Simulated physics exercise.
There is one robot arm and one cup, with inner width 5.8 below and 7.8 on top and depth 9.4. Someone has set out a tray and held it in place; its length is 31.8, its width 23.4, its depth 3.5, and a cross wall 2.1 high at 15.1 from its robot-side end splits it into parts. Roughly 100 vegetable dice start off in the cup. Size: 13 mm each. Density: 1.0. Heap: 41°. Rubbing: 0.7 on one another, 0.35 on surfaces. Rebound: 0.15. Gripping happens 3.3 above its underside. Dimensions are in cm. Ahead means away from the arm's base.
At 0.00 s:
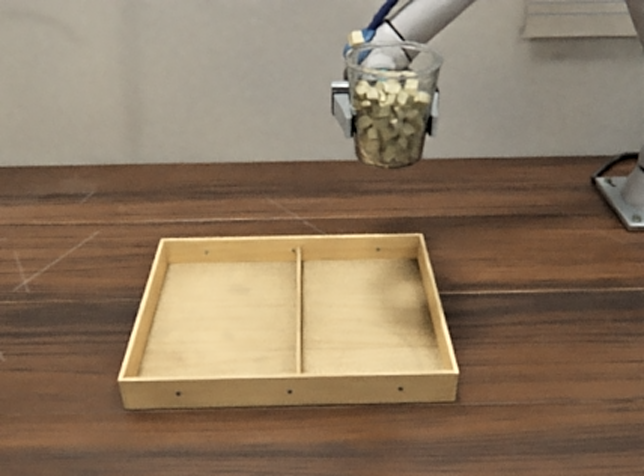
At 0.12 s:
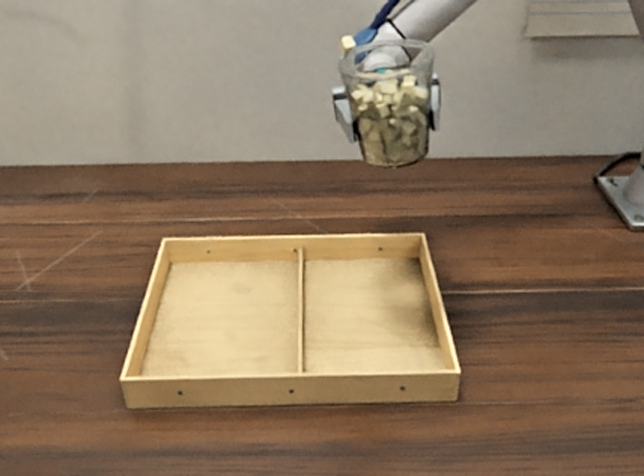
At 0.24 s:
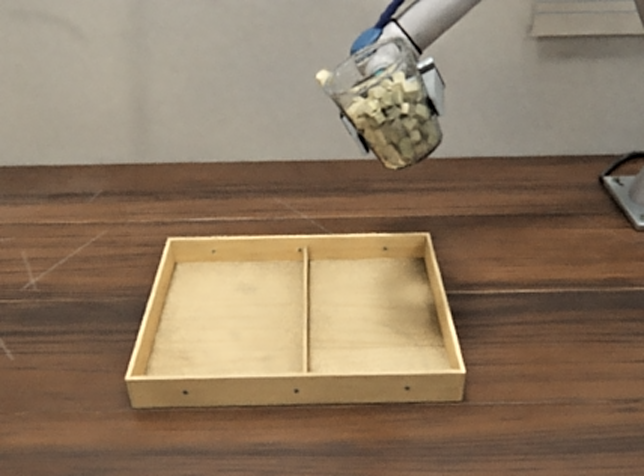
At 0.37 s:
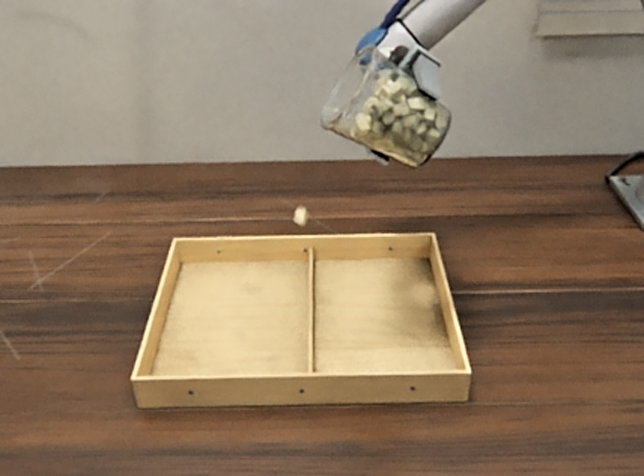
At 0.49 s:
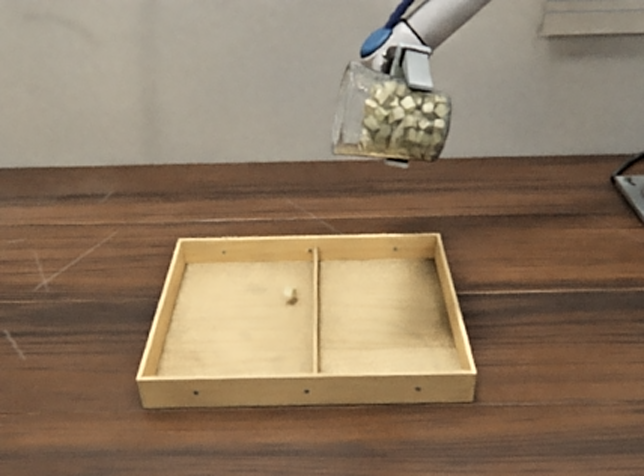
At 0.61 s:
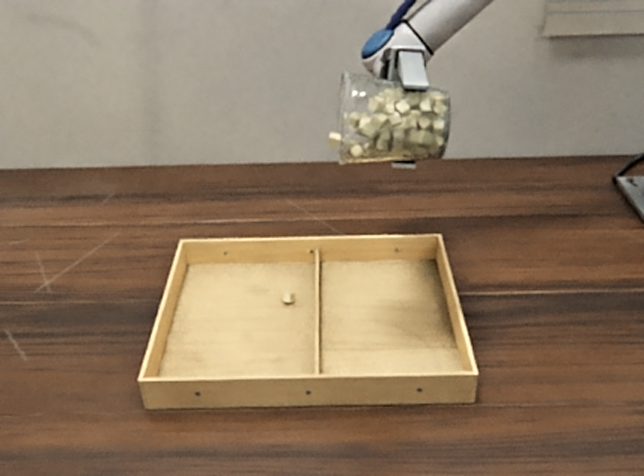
The clip shows a robot arm holding a clear cup of pale vegetable dice above a divided wooden tray, tilting it leftward until it lies nearly sideways, while one piece drops into the tray's left section.
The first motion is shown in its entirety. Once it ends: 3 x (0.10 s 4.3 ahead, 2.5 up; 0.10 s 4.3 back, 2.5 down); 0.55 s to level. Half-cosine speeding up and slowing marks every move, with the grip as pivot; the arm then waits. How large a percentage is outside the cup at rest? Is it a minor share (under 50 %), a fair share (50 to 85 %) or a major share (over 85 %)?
It is a major share.
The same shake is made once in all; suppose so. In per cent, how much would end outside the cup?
About 100 per cent, then.
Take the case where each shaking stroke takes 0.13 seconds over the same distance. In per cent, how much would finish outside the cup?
It would come to around 100 %.
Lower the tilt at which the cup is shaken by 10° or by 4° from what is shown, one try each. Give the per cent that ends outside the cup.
95 and 100 percent.
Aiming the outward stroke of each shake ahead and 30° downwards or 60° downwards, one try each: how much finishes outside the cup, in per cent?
You'd get some 75 per cent with the first setting and some 40 per cent with the second.
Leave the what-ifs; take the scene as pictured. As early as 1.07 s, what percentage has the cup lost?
Share gone by then: Close to 100 %.
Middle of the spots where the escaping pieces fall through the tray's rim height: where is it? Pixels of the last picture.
Close to pixel (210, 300).
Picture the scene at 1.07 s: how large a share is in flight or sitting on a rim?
That comes to about 1 per cent, more or less.
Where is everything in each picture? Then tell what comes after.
The first frame shows cup middle at (391, 108), level; upper third of the load around (392, 95), from x 355 to 420, top at y 40; 100 in the cup.
The second frame shows cup middle at (391, 108), tilted 8° forward; upper third of the load around (390, 94), from x 345 to 420, top at y 45.
The third frame shows cup middle at (390, 109), tilted 29° forward; upper third of the load around (391, 96), from x 325 to 430, top at y 75; 99 in the cup, 1 in flight or on a rim.
The fourth frame shows cup middle at (390, 114), tilted 56° forward; upper third of the load around (394, 102), from x 300 to 435, top at y 80; 99 in the cup, 1 in flight or on a rim.
The fifth frame shows cup middle at (393, 119), tilted 77° forward; upper third of the load around (399, 102), from x 290 to 440, top at y 90; 99 in the cup, 1 in the far-side part.
The sixth frame shows cup middle at (394, 122), tilted 85° forward; upper third of the load around (403, 106), from x 290 to 440, top at y 95; 99 in the cup, 1 in the far-side part.
After 1.07 s, tilted 85° forward, highest piece 4 above the table; 97 in the far-side part, 2 on the table or floor, 1 in flight or on a rim.
After 1.53 s, tilted 32° forward, highest piece 3 above the table; 97 in the far-side part, 3 on the table or floor.
After 1.96 s, level, highest piece 3 above the table; 97 in the far-side part, 3 on the table or floor.
After 3.01 s, level, highest piece 3 above the table; 97 in the far-side part, 3 on the table or floor.
At rest, 97 in the far-side part, 3 on the table or floor. That is 100 % outside the cup.
